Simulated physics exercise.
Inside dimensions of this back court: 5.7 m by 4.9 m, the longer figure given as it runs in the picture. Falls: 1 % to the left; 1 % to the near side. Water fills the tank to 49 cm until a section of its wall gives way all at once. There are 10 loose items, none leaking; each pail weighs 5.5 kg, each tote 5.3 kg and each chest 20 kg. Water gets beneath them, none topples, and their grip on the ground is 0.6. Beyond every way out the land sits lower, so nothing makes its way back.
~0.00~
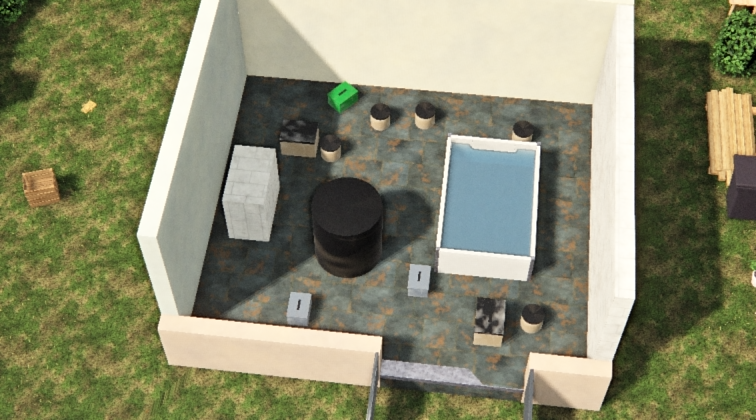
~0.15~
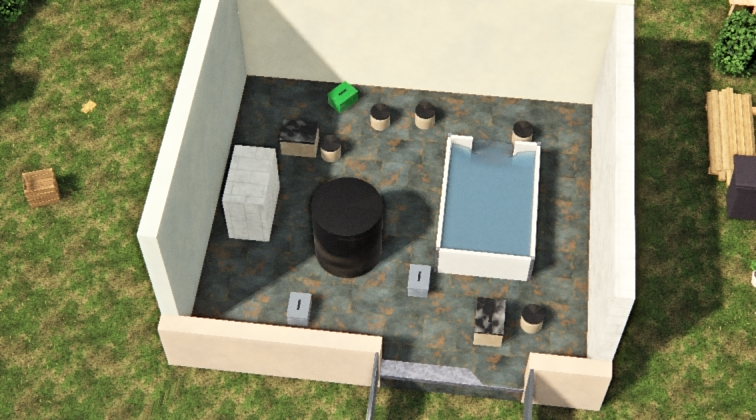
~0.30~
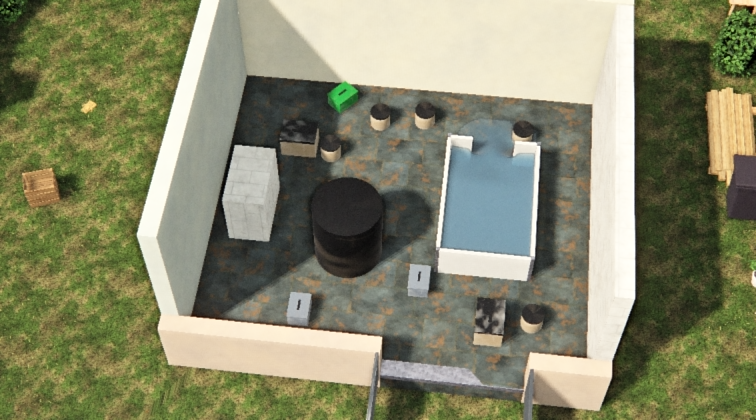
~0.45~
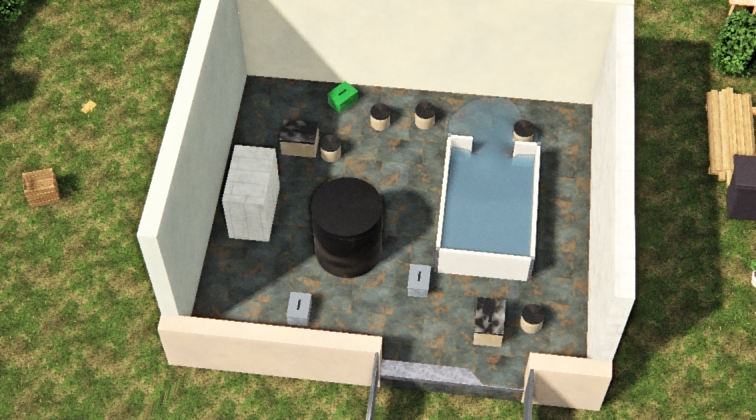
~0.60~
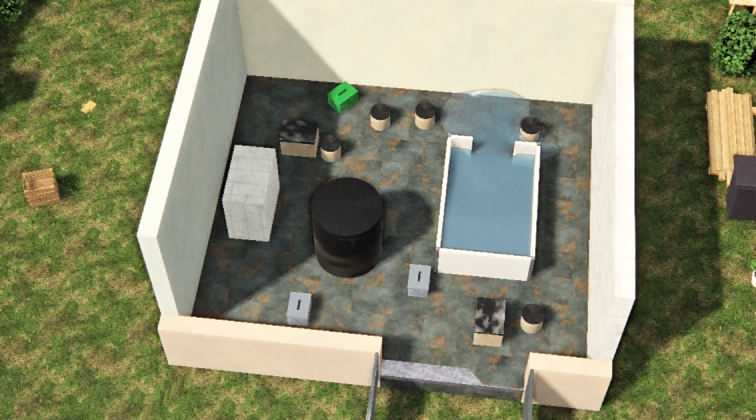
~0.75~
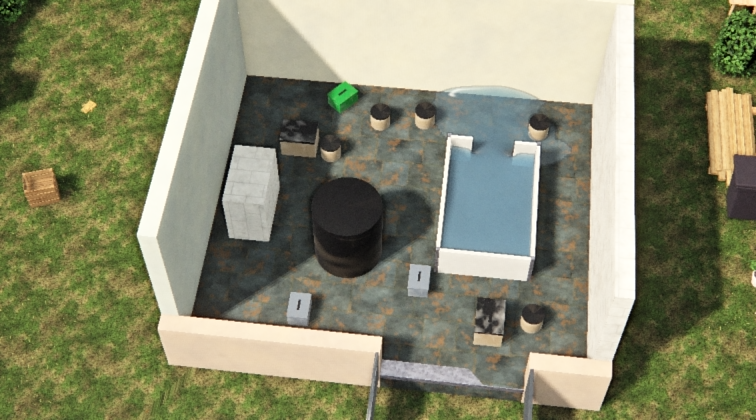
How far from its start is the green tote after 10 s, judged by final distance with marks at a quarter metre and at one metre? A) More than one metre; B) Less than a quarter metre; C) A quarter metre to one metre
A, more than one metre.
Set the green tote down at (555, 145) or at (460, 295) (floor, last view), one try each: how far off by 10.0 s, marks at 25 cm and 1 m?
Well, the first time it covers a big distance, and the second time it keeps still.
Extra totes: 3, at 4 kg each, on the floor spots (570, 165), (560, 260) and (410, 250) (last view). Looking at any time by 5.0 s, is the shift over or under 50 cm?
So that's beyond the threshold, beyond the threshold and within the threshold, in that sequence.
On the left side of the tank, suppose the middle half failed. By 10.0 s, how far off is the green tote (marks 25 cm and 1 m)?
I'd say the green tote gets swept off.
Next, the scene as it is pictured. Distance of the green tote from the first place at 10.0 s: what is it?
Roughly 200 centimetres.
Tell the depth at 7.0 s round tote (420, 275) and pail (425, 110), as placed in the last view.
Around 1 cm and 2 cm.
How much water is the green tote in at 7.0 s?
Close to 4 centimetres.
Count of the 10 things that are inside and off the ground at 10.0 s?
I'd say 1 of them.
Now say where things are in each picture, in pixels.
The first picture shows the green tote at (343, 92) rests on the ground; 2.5 m2 under water; 0 of 10 have shifted.
The second picture shows the green tote at (343, 92), on the bottom; water covers 2.9 m2; 0 of 10 have shifted.
The third picture shows the green tote at (343, 92) rests on the ground; water covers 3.3 m2; 0 of 10 have shifted.
The fourth picture shows the green tote at (343, 92), on the bottom; water covers 3.8 m2; 0 of 10 have shifted.
The fifth picture shows the green tote at (343, 92), on the bottom; 4.3 m2 under water; 1 of 10 have shifted.
The sixth picture shows the green tote at (343, 92), on the bottom; water covers 4.6 m2; 1 of 10 have shifted.
After 2.0 s the green tote is near (330, 94), 0.2 m from its start, aground; 0 of 10 are out; 1 afloat.
After 4.5 s the green tote is near (245, 162), 2.0 m from its start, afloat; 0 of 10 are out; 1 afloat.
After 7.0 s the green tote is near (299, 160), 1.5 m from its start, aground; 0 of 10 are out; 2 afloat.
After 10.0 s the green tote is near (352, 193), 2.0 m from its start, afloat; 0 of 10 are out; 1 afloat.
